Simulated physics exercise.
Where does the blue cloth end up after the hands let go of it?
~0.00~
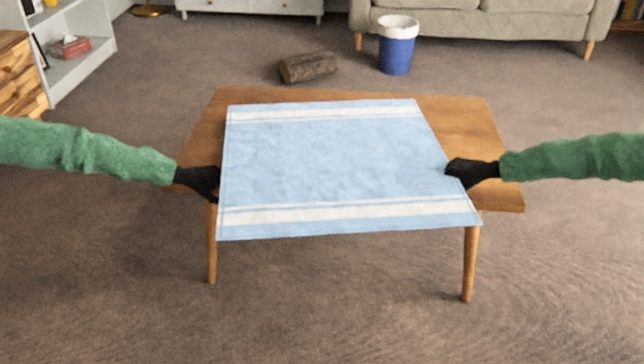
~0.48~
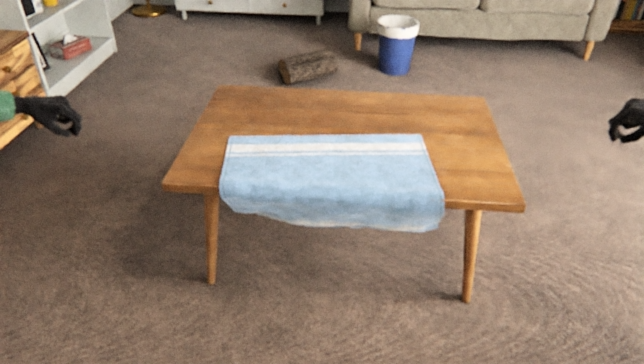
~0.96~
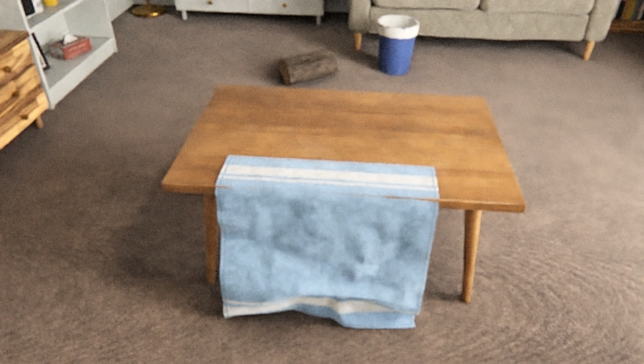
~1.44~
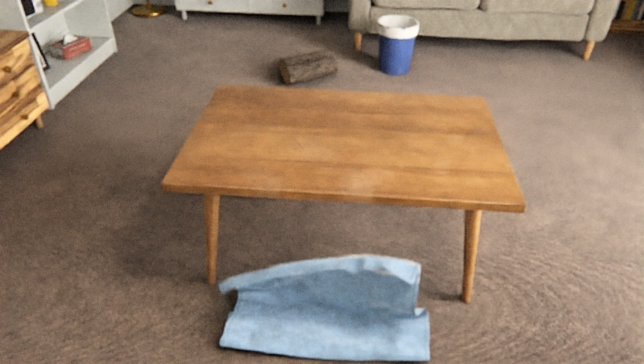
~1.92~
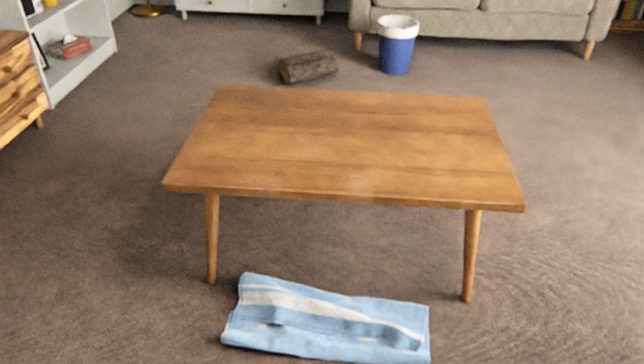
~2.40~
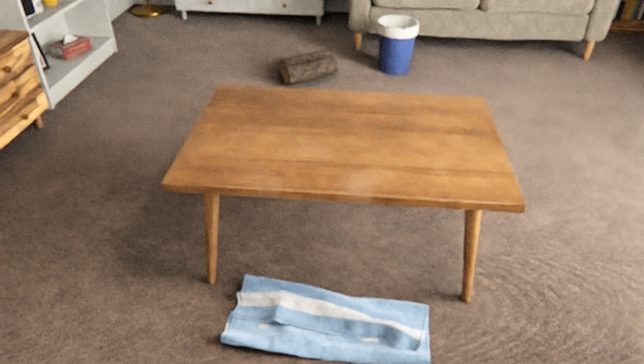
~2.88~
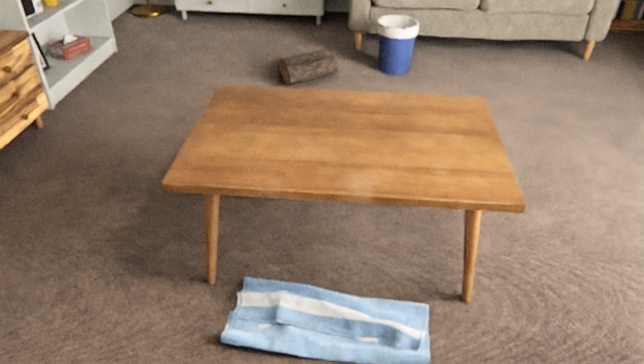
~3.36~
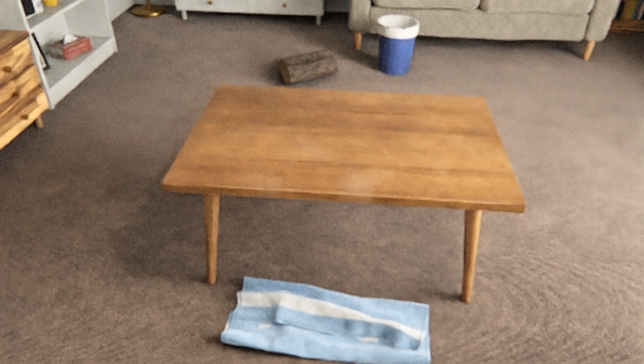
It slides off the front edge of the wooden top and ends up in a crumpled heap on the carpet.
In a carpeted living room, two black-gloved hands in green sleeves let go of a light blue cloth with white stripes over a wooden tabletop, and it slid off the front edge and ended up crumpled on the floor.
